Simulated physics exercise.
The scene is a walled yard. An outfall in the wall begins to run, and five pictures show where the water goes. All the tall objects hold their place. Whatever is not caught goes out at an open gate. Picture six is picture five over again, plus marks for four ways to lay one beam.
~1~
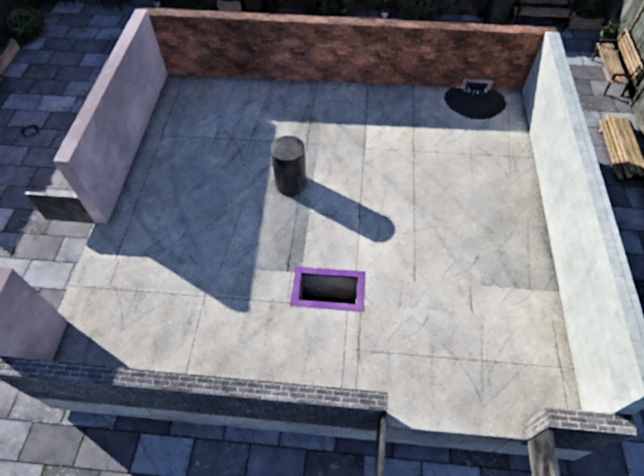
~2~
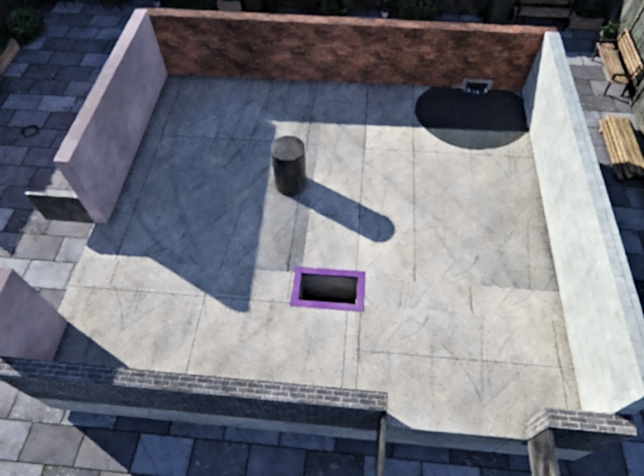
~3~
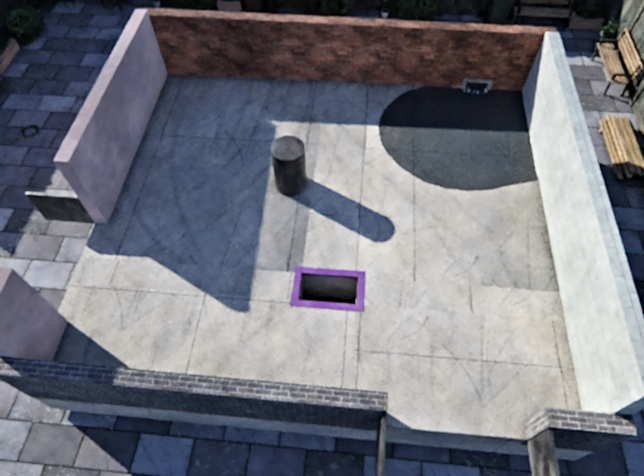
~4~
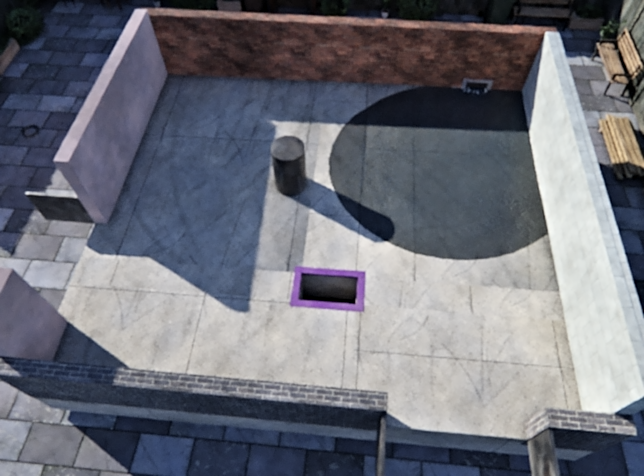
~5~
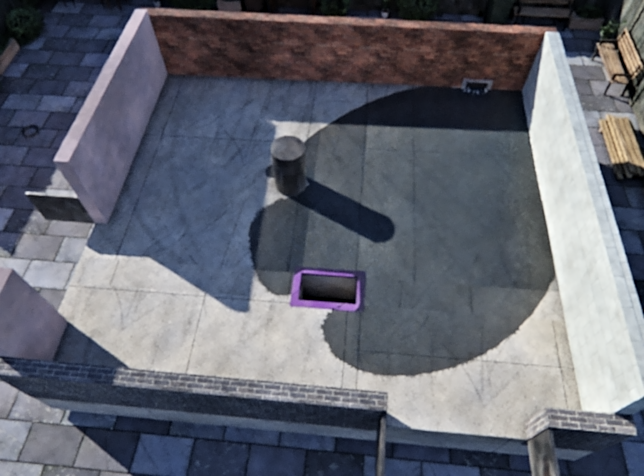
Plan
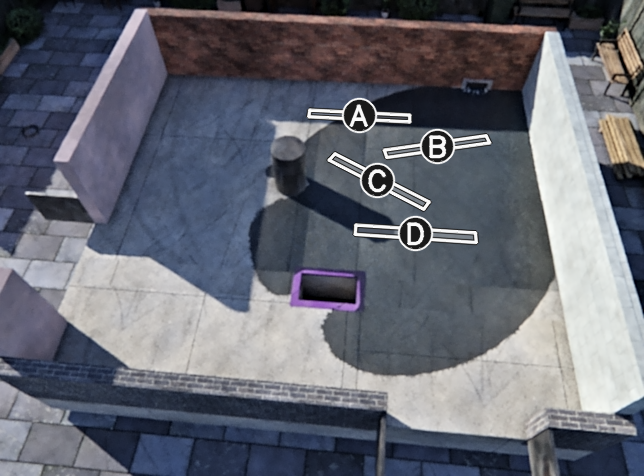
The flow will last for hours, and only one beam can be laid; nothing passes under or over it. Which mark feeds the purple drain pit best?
Choose A.
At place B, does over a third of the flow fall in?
No.
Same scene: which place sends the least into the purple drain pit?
Here it is place D.
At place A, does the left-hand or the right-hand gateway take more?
The left gate.
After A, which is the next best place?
B it is.
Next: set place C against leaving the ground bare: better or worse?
It is worse.
In white, A from (309, 113) to (409, 118); B from (385, 153) to (487, 139); C from (332, 156) to (426, 205); D from (355, 229) to (475, 237).
For place A, about 27 % of the stream goes into the purple drain pit, about 67 % out by the gates.
For place B, about 15 % of the stream goes into the purple drain pit, about 79 % out by the gates.
For place C, about 10 % of the stream goes into the purple drain pit, about 82 % out by the gates.
For place D, about 5 % of the stream goes into the purple drain pit, about 89 % out by the gates.
